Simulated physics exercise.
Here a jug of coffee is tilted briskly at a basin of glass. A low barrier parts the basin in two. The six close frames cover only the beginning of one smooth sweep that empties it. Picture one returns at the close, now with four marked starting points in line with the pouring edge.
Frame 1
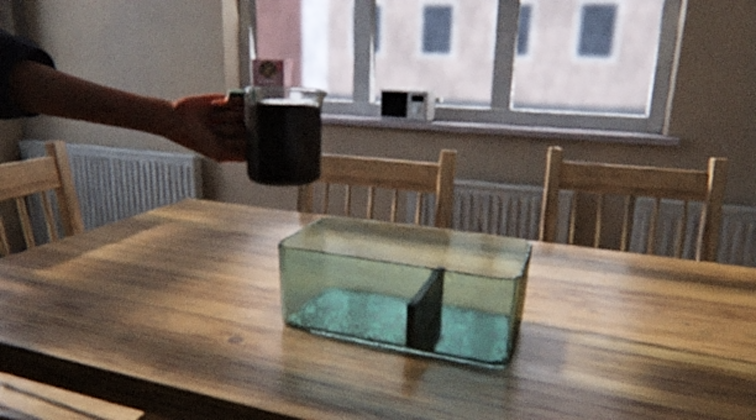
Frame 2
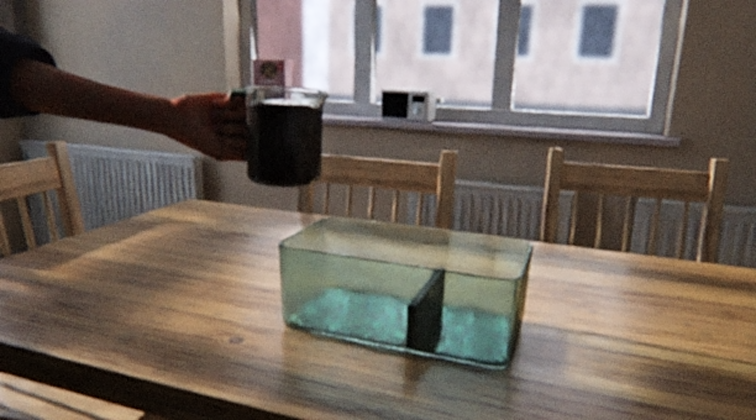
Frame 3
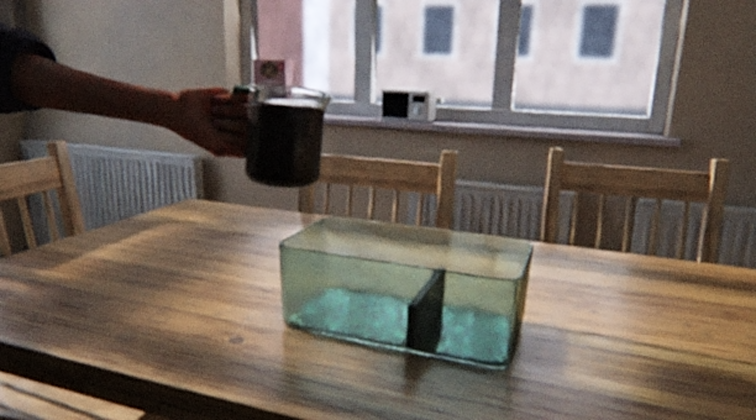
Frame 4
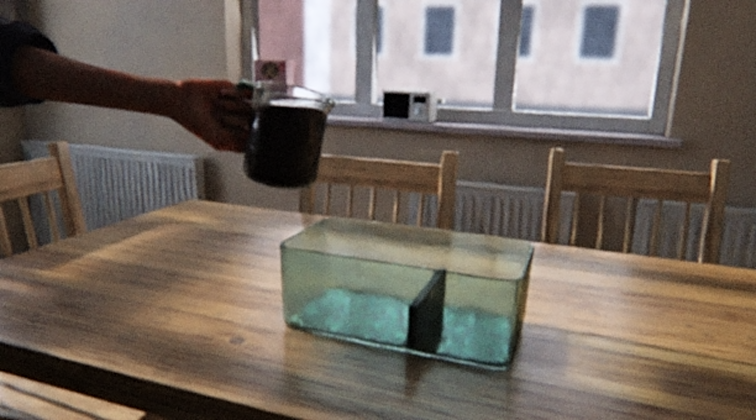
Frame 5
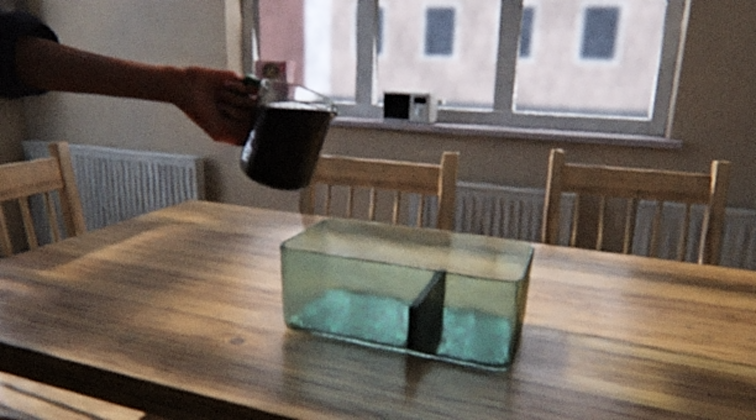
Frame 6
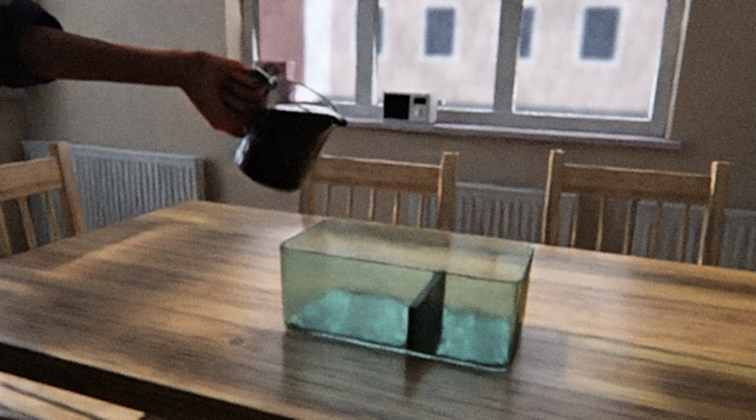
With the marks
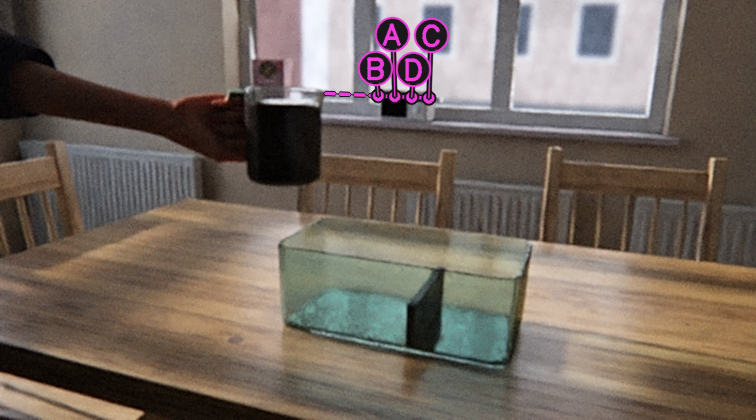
At a wooden table by a window, a hand tilts a dark jug rightward above a divided glass basin.
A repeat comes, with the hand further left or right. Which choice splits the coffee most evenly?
Go for B.
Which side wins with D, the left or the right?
More ends on the right.
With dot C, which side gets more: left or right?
More ends on the right.
On the marked copy, A at (394, 96); B at (378, 95); C at (428, 98); D at (411, 97).
If A is chosen, about 23 % ends left of the wall and 76 % right of it.
If B is chosen, about 51 % ends left of the wall and 48 % right of it.
If C is chosen, about 10 % ends left of the wall and 85 % right of it; 5 % is lost outside.
If D is chosen, about 5 % ends left of the wall and 92 % right of it; 3 % is lost outside.
